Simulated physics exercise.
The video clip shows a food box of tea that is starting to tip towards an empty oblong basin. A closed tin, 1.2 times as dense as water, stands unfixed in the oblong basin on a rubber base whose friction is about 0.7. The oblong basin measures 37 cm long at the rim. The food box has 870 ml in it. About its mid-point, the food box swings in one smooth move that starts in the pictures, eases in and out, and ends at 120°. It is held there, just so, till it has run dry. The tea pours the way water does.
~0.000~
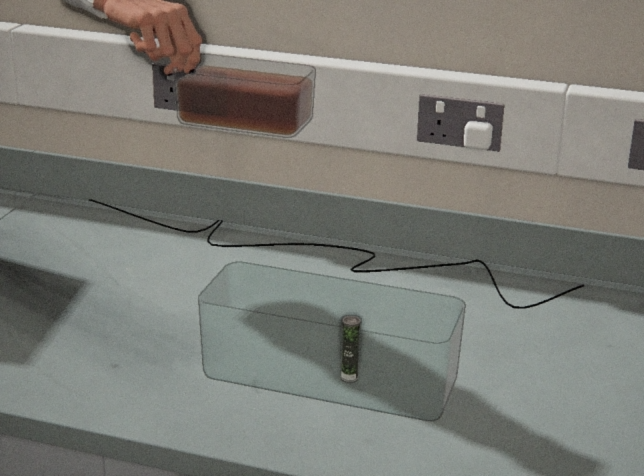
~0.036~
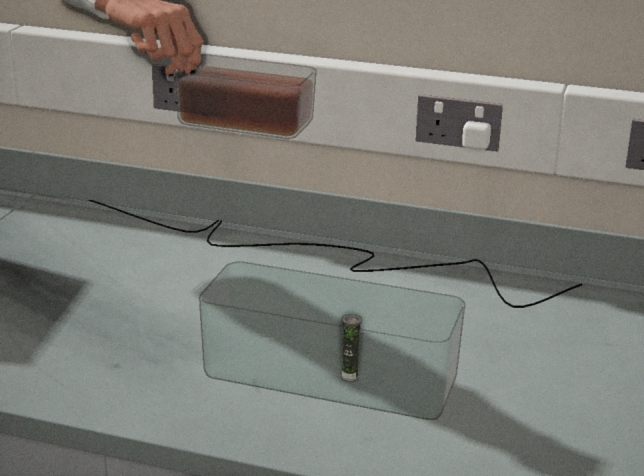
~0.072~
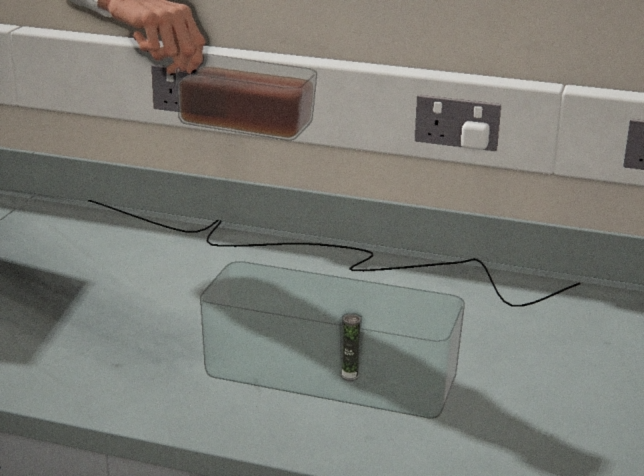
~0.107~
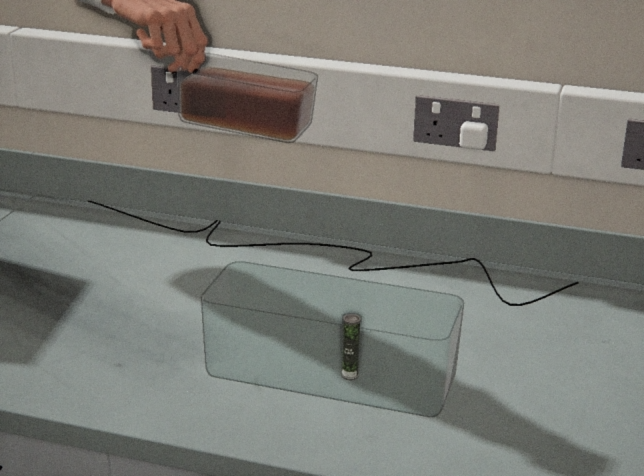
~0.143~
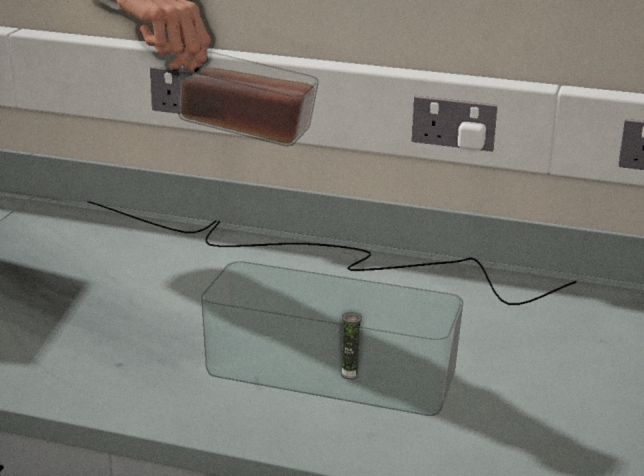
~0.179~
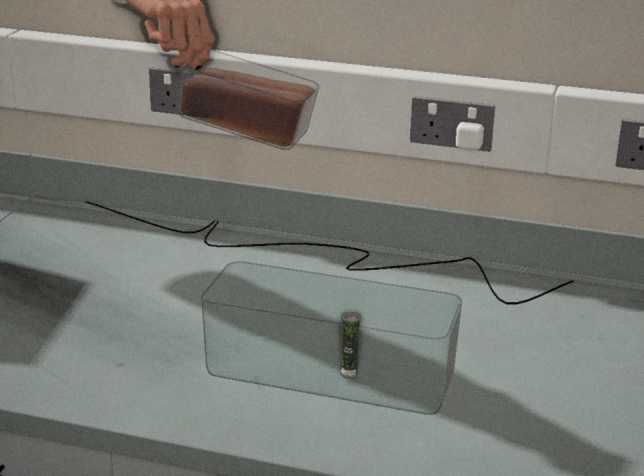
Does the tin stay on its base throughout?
It is left on its base.
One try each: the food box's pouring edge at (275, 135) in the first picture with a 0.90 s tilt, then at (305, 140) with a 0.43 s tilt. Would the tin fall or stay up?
First it tips over; then it tips over.
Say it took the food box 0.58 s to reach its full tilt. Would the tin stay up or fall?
After the tilt, the tin has tipped over.
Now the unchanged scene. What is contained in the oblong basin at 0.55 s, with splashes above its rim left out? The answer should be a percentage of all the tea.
At that time the basin holds about 4 per cent of the liquid.
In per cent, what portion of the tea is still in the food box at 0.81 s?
2 per cent or so.
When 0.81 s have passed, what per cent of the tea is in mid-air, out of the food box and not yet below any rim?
Something like 10 per cent is in the air then.
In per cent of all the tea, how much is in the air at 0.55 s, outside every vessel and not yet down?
Around 64 in a hundred.
Then, 0.55 s in, the tilt is 80° and 31 per cent is still to pour; the tin stands where it began.
Then, 0.81 s in, the tilt is 117° and 2 per cent is still to pour; the tin stands where it began.
Then, 1.10 s in, the tilt is 120° and 0 per cent is still to pour; the tin stands where it began.
Then, 1.40 s in, the tilt is 120° and 0 per cent is still to pour; the tin stands where it began.
Finally, the tin stands where it began.
